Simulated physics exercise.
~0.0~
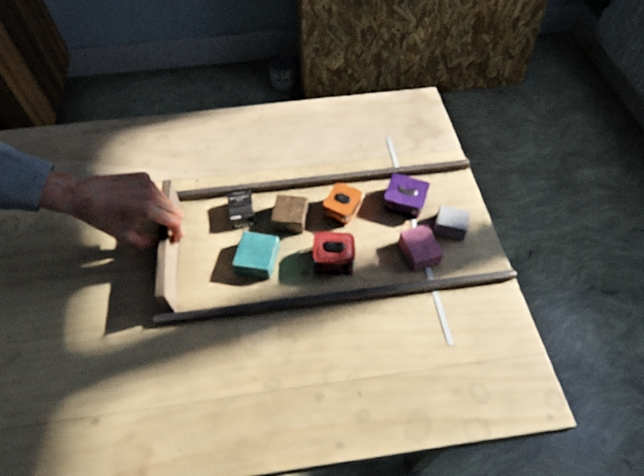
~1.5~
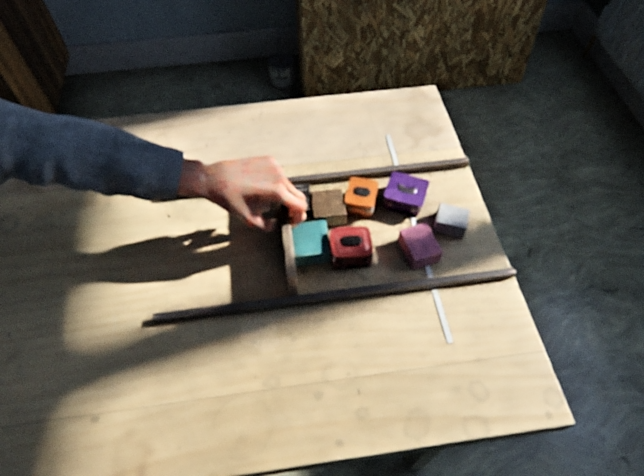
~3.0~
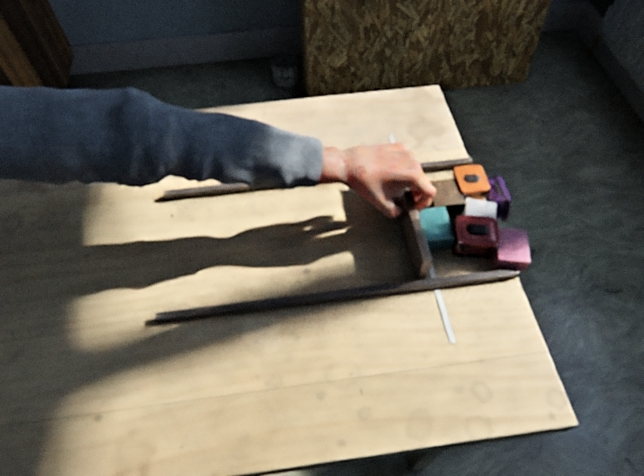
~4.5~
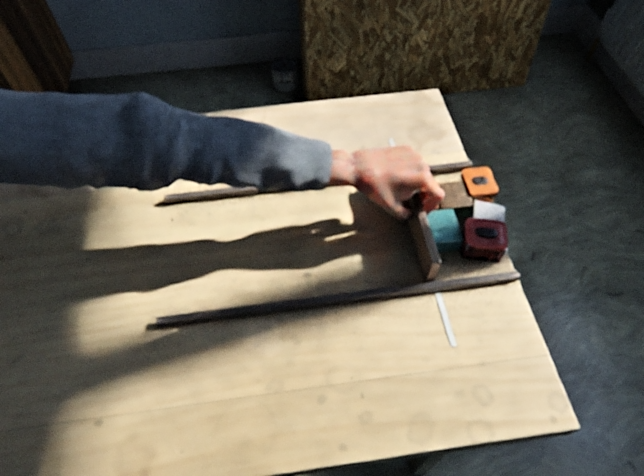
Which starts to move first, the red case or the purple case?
The red case starts moving first, pushed along as the board closes in from the left. The purple case is still in place then and only shifts later.
